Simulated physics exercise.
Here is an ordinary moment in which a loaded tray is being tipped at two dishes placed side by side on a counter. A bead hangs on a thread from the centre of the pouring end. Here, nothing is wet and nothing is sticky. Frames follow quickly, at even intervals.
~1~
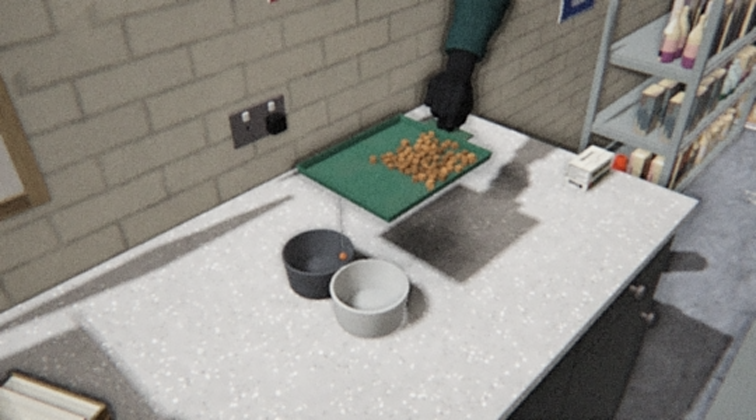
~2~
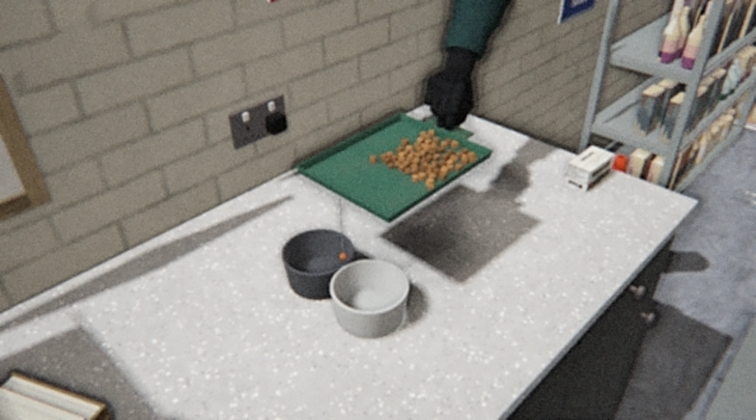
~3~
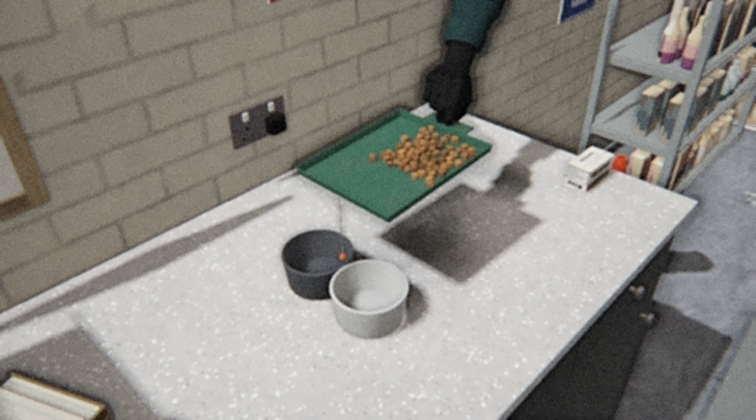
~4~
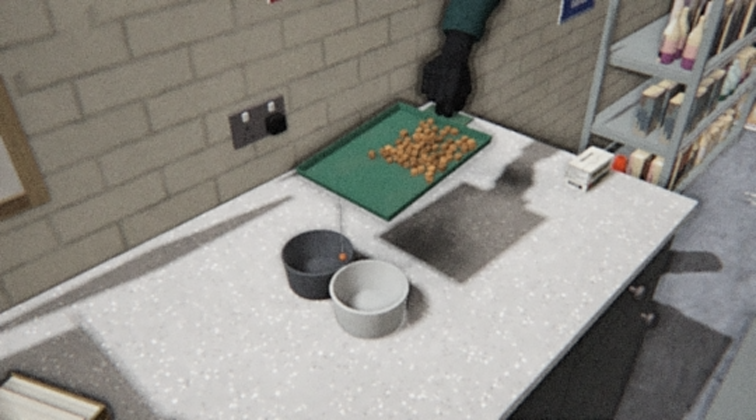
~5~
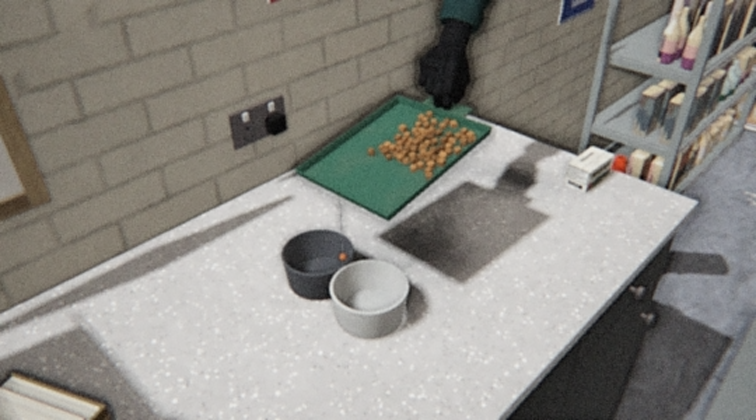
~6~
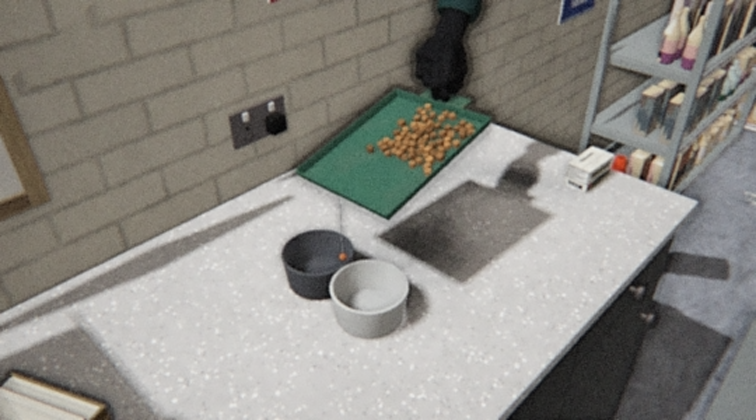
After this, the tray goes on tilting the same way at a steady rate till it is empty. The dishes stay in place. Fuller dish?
Left-hand.
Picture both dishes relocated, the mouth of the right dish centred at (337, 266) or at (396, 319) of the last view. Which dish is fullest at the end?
Case one: The dish at right. Case two: The dish at left.
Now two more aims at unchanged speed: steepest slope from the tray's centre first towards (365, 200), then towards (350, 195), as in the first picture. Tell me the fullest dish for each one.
The rightmost dish, then the rightmost dish.
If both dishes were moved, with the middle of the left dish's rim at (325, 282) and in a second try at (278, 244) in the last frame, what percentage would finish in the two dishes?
Close to 40 in a hundred, then close to 80 in a hundred.
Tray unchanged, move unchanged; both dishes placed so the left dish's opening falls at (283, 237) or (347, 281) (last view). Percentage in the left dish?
About 20 per cent first, then about 30 per cent.
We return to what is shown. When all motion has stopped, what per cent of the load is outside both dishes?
Share outside: Near 50 %.
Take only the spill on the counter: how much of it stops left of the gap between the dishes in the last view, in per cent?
Close to 100 %.
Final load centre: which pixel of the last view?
Around (308, 287).
Soon, tray tipped steeply; most on the tray; a stray few outside both; a small part in the air.
A while on, tray tipped right over; about half on the tray; a small part in the right dish; a small part in the left dish; about a third outside both; a stray few in the air.
Towards the end, tray tipped past a quarter turn; a small part in the right dish; about half in the left dish; about half outside both.
Finally, tray tipped past a quarter turn; a small part in the right dish; about half in the left dish; about half outside both.
